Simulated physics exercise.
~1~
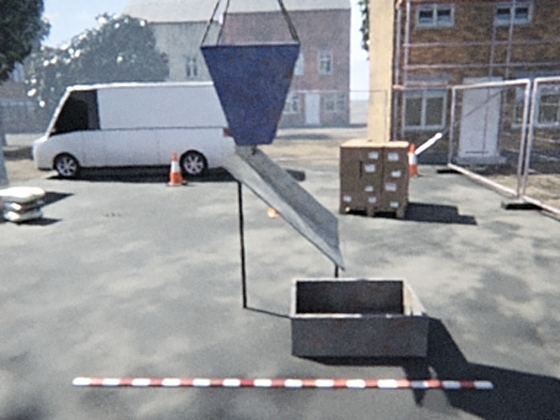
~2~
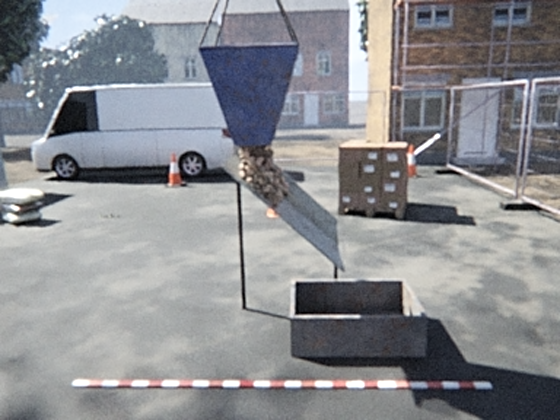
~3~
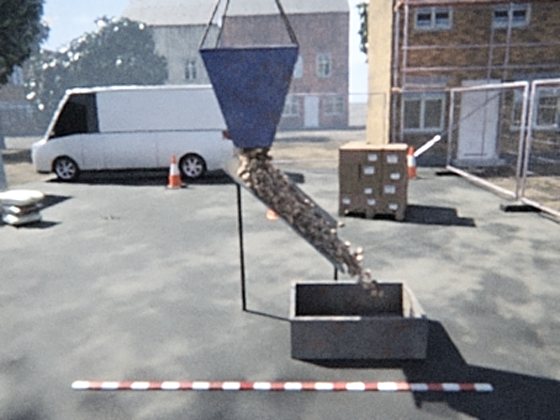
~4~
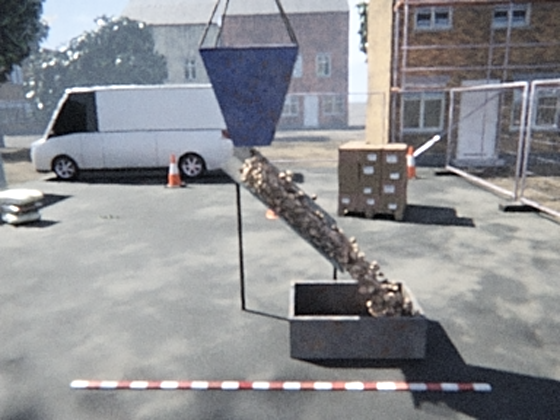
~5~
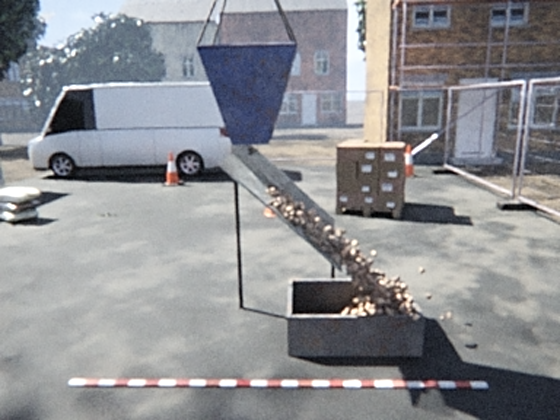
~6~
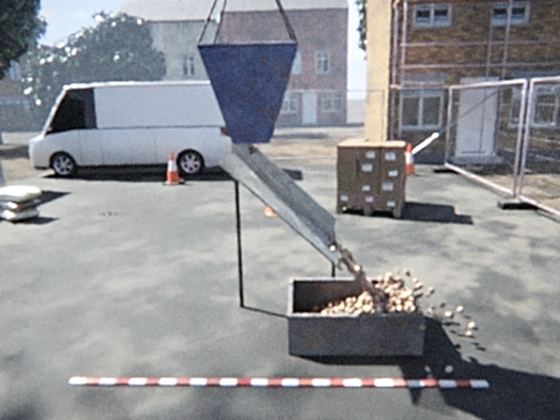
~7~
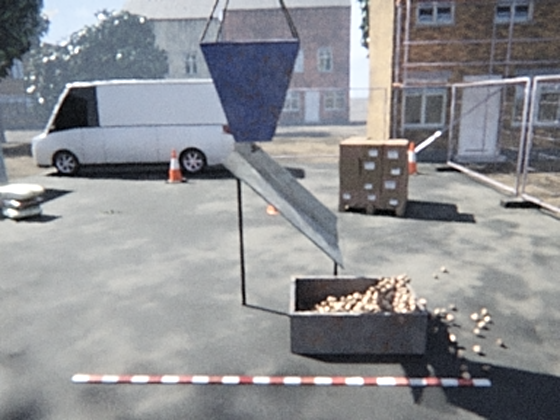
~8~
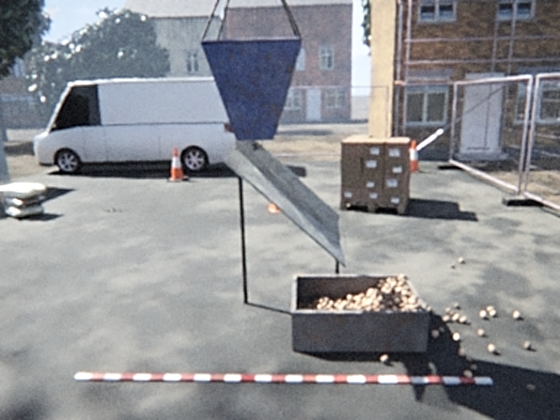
In this clip, rounded stones pour from a blue hanging skip, slide down a sloping metal chute to the right and drop into an open grey bin, where most settle in a heap while a few scatter on the ground beyond its right side.
